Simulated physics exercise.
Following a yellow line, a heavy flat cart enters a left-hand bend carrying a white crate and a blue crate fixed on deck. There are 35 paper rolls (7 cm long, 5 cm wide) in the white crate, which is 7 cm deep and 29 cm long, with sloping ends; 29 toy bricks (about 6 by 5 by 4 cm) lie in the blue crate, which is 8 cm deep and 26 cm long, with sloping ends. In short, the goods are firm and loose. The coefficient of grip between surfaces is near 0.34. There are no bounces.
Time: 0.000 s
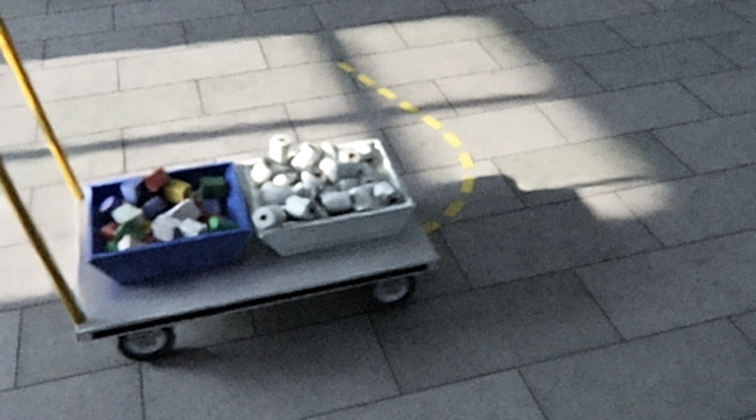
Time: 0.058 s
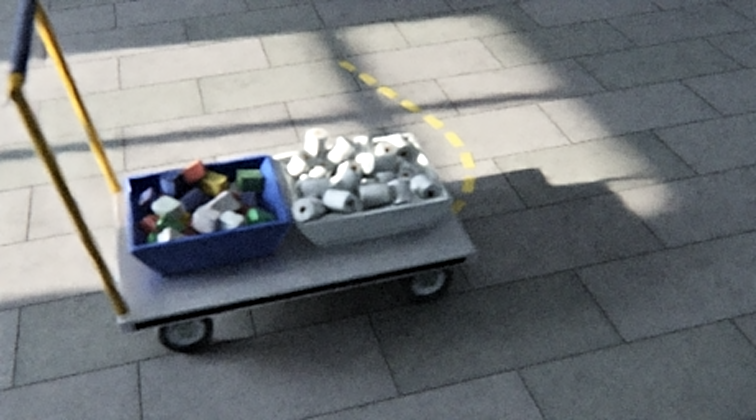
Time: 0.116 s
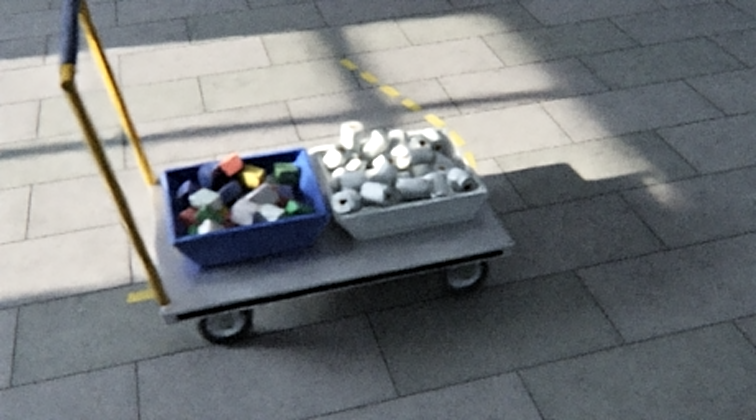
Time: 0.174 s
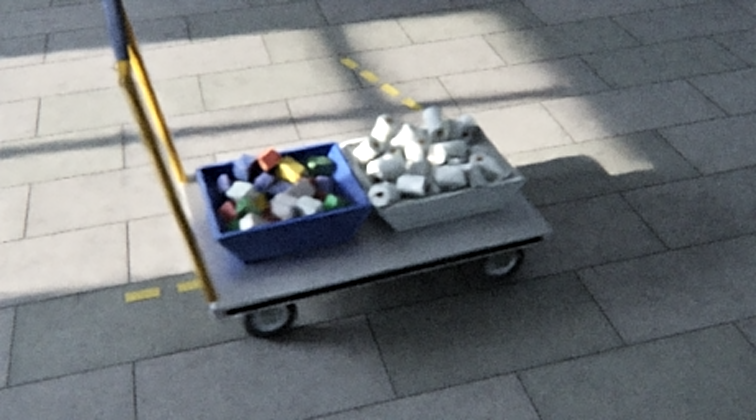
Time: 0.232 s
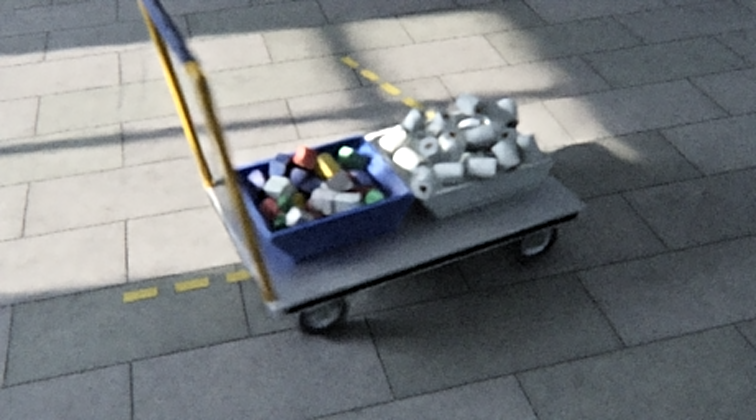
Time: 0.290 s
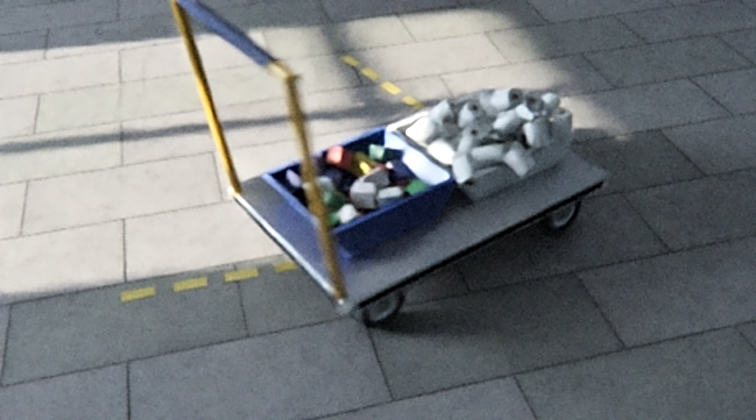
A flat cart with a yellow-framed handle rolls right across grey paving along a dashed yellow line, then turns away to the left, as white rolls shift in the white crate beside a blue crate of coloured blocks.
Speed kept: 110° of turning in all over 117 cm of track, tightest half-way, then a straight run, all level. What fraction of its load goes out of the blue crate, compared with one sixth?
Escapees: Inside the sixth.
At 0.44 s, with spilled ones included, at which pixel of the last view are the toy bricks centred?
I'd say near (459, 170).
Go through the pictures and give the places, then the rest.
In the first frame (places track the rim corner closest to us here), blue crate (91, 257); white crate (263, 232); heading changed by 0°, 0 cm rolled; all still inside.
The second frame shows blue crate (133, 249); white crate (303, 225); heading changed by 0°, 10 cm rolled.
The third frame shows blue crate (174, 240); white crate (342, 217); heading changed by 0°, 21 cm rolled.
The fourth frame shows blue crate (219, 236); white crate (383, 208); heading changed by 3°, 31 cm rolled.
The fifth frame shows blue crate (271, 235); white crate (425, 197); heading changed by 10°, 41 cm rolled.
The sixth frame shows blue crate (331, 233); white crate (466, 180); heading changed by 21°, 51 cm rolled; 2 out, the lowest roll at (519, 160).
After 0.44 s, the white crate is down by 11 of 35 and the blue crate has all 29.
After 0.57 s, the white crate is down by 12 of 35 and the blue crate has all 29.
After 0.77 s, the white crate is down by 17 of 35 and the blue crate has all 29.
Outcome (at 1.22 s), the white crate is down by 17 of 35 and the blue crate is down by 1 of 29. Asked share, 1 of 29, 3 per cent.
